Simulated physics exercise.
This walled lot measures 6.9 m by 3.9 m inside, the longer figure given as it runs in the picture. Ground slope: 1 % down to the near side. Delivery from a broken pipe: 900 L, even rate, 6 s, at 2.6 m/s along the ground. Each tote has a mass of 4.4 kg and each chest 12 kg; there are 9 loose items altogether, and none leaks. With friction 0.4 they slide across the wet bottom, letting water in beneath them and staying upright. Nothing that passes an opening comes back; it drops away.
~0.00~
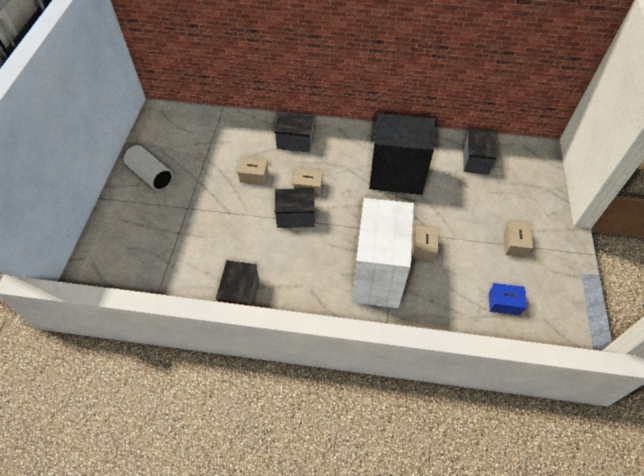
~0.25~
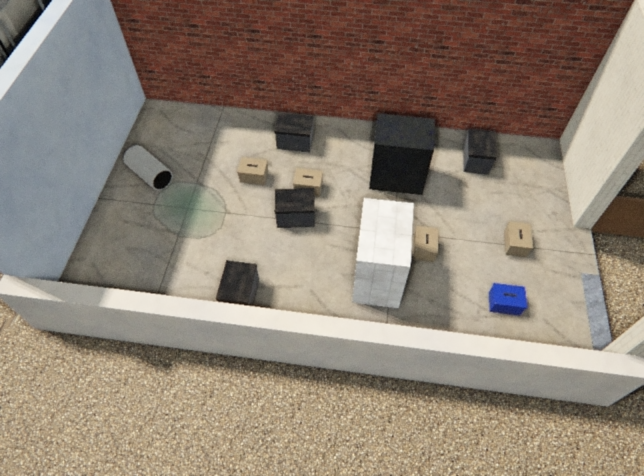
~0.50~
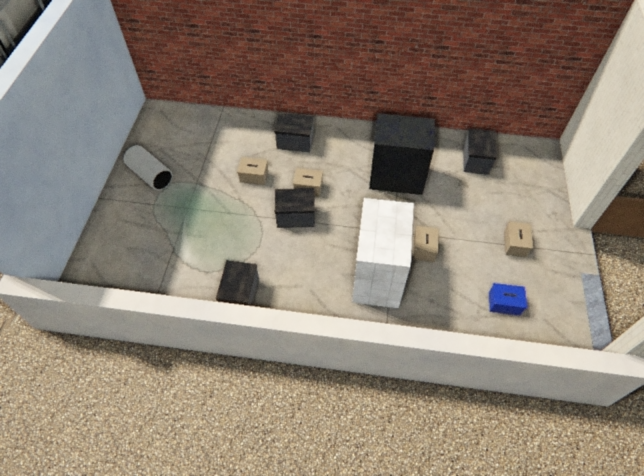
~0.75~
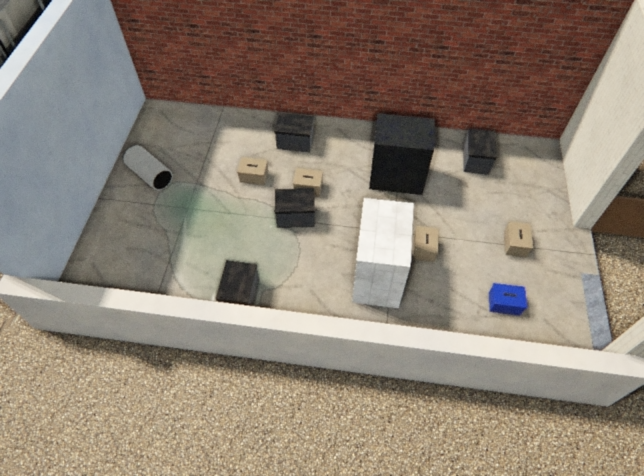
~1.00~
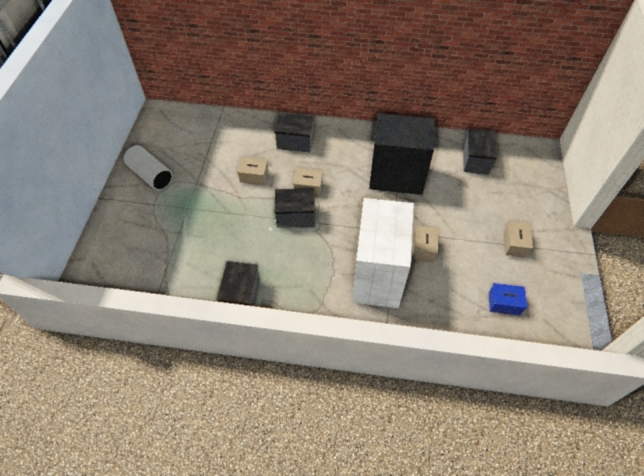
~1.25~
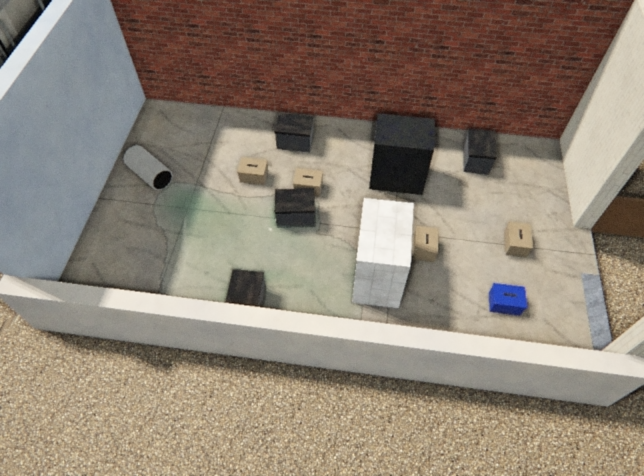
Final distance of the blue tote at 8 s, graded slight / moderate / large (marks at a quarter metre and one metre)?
Distance covered: Long.
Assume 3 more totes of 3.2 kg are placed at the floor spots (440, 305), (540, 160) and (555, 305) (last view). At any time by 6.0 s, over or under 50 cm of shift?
The three, in turn, come out beyond it, within it and beyond it.
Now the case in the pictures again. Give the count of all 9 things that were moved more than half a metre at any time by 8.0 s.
By my tally, 4.
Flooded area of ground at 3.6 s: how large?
Some 12.0 m2.
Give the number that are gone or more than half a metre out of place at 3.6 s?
2 of them.
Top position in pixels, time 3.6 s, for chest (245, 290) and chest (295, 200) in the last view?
Roughly (415, 313), then roughly (332, 195).
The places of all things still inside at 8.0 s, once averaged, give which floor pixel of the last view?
Centre of the remaining things: Roughly (378, 191).
After 1.8 s the blue tote is near (510, 295), 0.0 m from its start, aground; 0 of 9 are out; 0 afloat.
After 3.6 s the blue tote is near (530, 286), 0.3 m from its start, aground; 0 of 9 are out; 1 afloat.
After 5.6 s the blue tote is near (585, 272), 1.1 m from its start, aground; 0 of 9 are out; 0 afloat.
After 8.0 s the blue tote has gone out; 2 of 9 are out; 1 afloat.
